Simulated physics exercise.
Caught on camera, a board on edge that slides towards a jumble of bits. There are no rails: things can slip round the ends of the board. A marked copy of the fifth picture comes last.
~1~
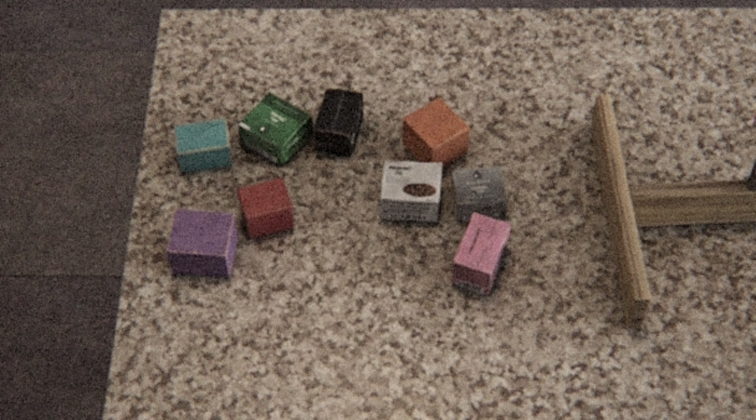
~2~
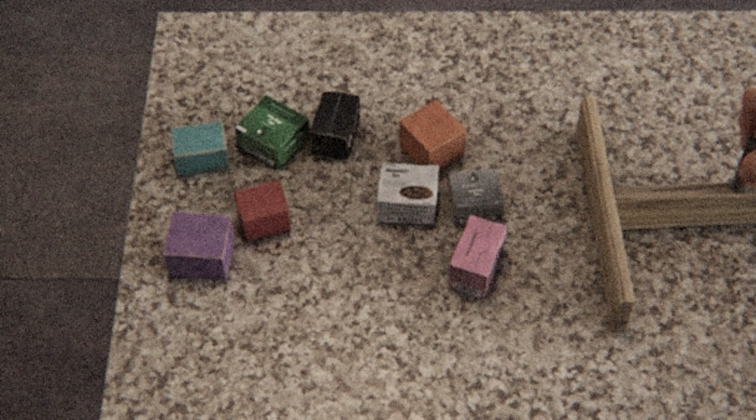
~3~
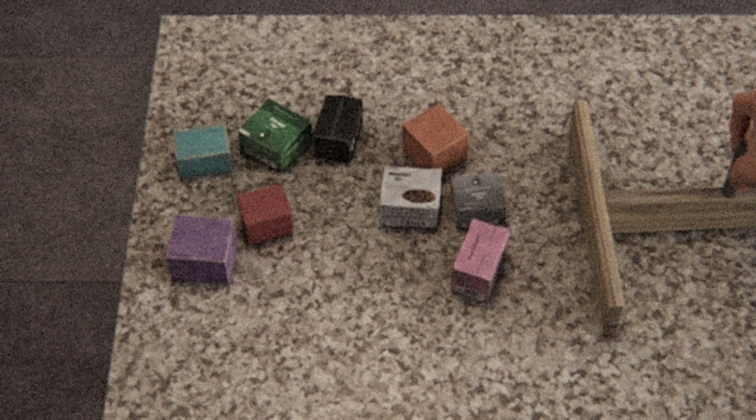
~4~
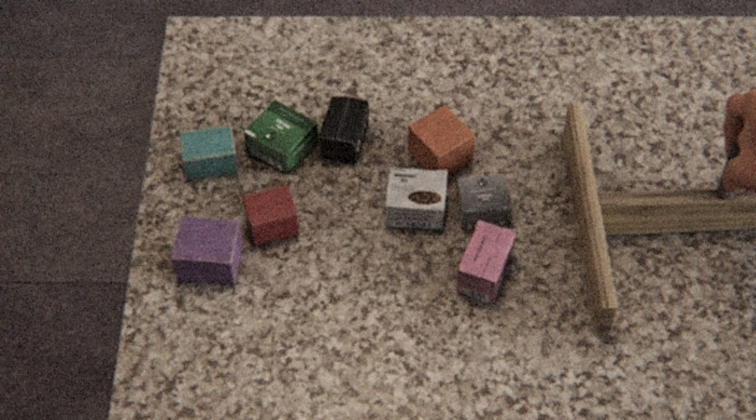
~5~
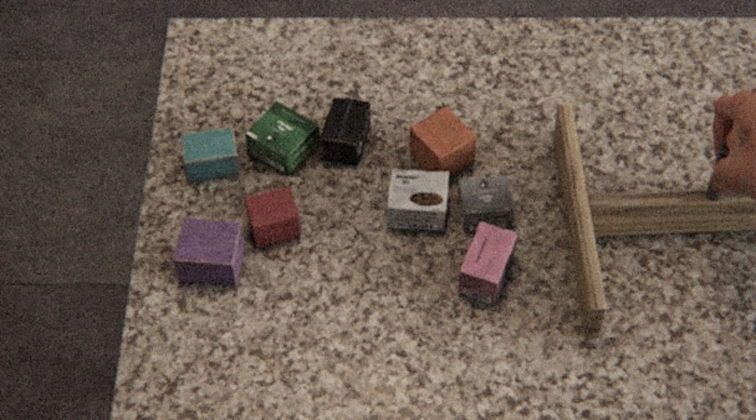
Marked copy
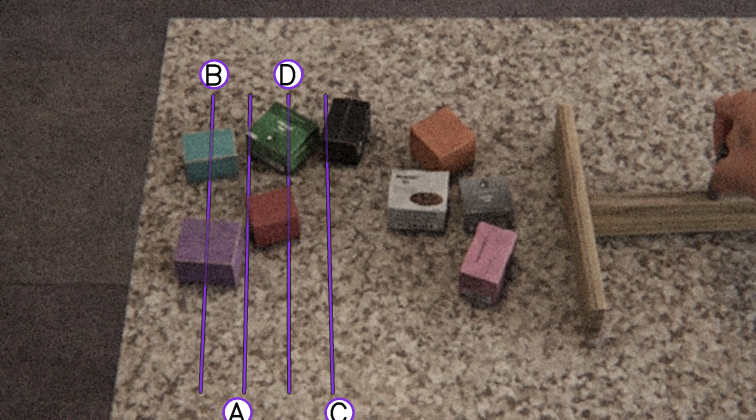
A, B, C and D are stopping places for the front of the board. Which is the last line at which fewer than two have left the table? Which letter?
It can go as far as D.
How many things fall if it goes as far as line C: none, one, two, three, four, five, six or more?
By then, none.
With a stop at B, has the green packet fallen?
Yes.
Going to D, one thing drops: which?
It is the turquoise block.
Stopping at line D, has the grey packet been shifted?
Yes.
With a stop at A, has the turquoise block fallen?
Yes.
On the marked copy, A at (248, 231); B at (207, 231); C at (329, 231); D at (289, 231).
Following D. Soon after the start, board (477, 200); orange block (427, 143); pink packet (453, 267).
Later, board (372, 200); turquoise block (192, 157); purple block (190, 255).
In the end, board (292, 200); turquoise block over the edge; green packet (165, 130); one fallen.
As for the rest, A drops three; B drops five; C is within the limit but short.
